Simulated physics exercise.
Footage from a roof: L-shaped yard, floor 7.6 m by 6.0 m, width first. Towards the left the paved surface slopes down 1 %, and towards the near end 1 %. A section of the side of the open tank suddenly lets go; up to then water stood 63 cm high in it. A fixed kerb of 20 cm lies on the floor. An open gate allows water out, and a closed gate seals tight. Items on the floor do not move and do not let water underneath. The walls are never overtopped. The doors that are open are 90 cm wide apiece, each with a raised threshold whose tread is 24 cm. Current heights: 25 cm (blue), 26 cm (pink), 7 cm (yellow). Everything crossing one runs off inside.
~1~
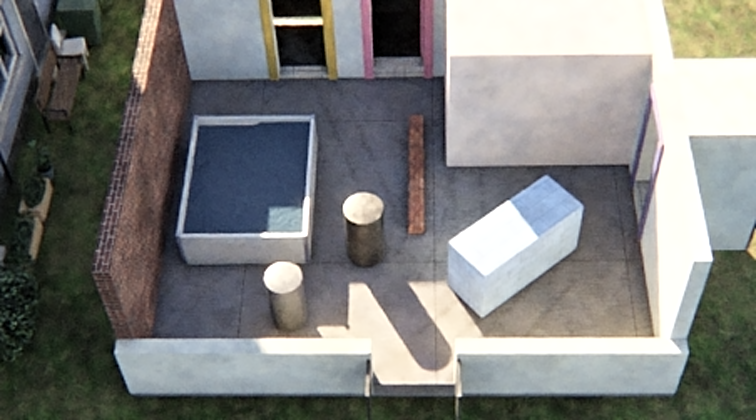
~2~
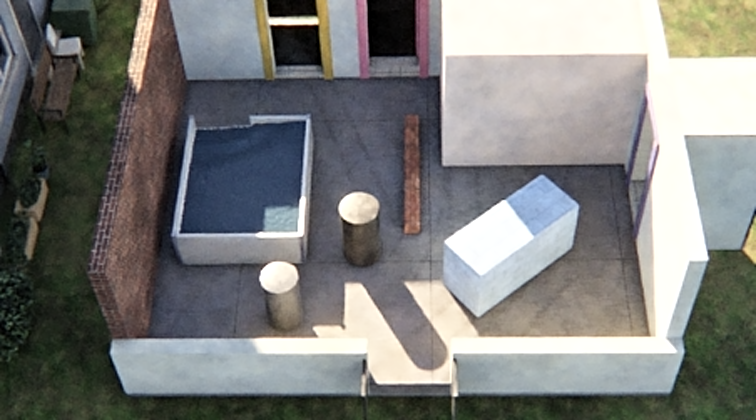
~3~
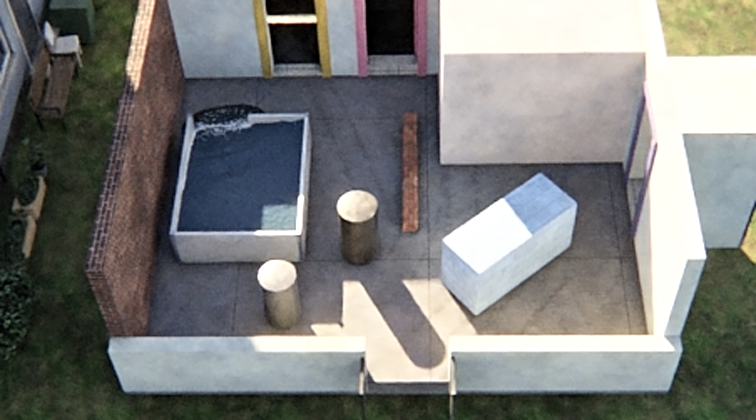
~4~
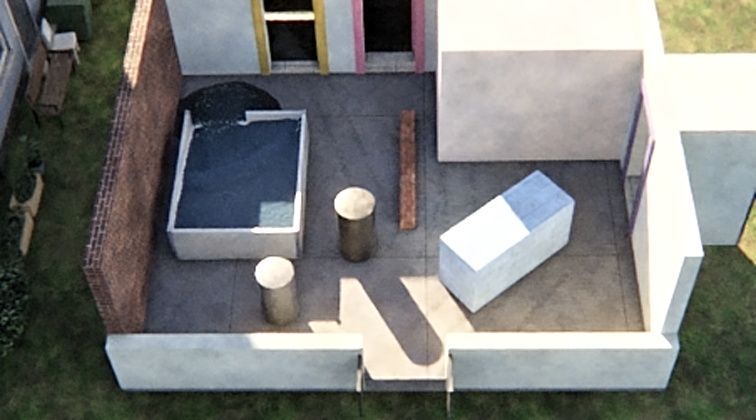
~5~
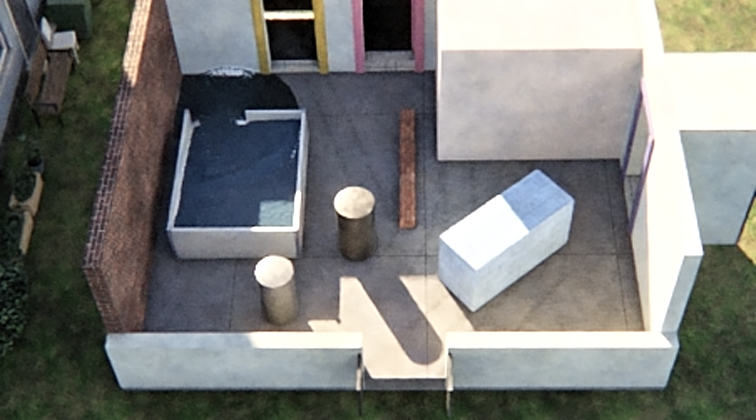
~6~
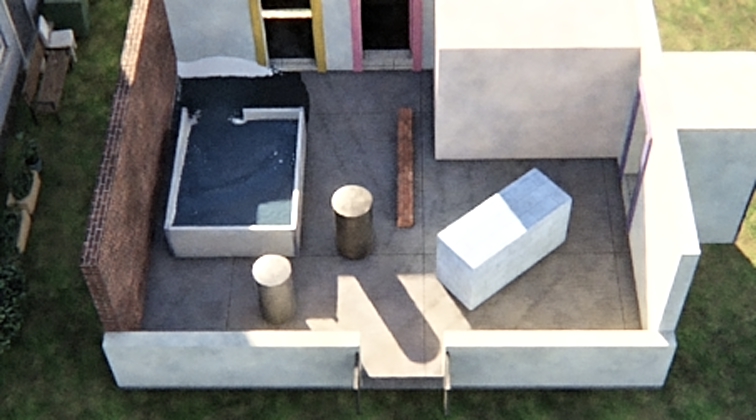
We see a walled yard with an open tank, two round pillars and a pale block; the tank's far side gives way, and water pours through the gap, spreading across the paving to the wall and yellow-framed door.
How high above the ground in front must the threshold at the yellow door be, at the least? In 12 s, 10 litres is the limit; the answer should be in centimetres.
About 20 cm.
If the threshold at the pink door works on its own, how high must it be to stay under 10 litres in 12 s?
Door pink, min height approx. 17 cm.
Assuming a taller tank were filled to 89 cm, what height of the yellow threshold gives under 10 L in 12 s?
I'd say close to 30 cm.
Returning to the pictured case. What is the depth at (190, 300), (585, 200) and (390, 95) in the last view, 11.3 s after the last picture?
First 7, then 1, then 8 cm.
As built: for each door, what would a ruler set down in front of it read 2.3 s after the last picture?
Lab note, cm: Blue 0; pink 7; yellow 17.
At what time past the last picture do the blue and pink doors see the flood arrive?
Arrival times: Blue at 9.5 seconds, pink at 0.9 seconds.
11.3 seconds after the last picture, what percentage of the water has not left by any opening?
Some 80 per cent remains.
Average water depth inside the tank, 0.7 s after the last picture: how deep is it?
On average, around 48 cm.
Then, 0.7 s after the last picture water covers 10 % of the floor, deepest (51 cm) near (181, 74); 15 cm at the yellow door, 7 litres in over its 7 cm threshold.
Then, 2.3 s after the last picture water covers 30 % of the floor, deepest (36 cm) near (177, 96); 17 cm at the yellow door, 70 litres in over its 7 cm threshold.
Then, 11.3 s after the last picture water covers 85 % of the floor, deepest (16 cm) near (135, 363); 6 cm at the yellow door, 159 litres in over its 7 cm threshold.
At the yellow door as built, the water peaked near 18 cm, 1.5 s after the last picture.
With a threshold of 16.5 cm, 23 litres would have come in within the 12 s; with 22 cm, 5 litres. So under 10 litres takes about 20 cm.
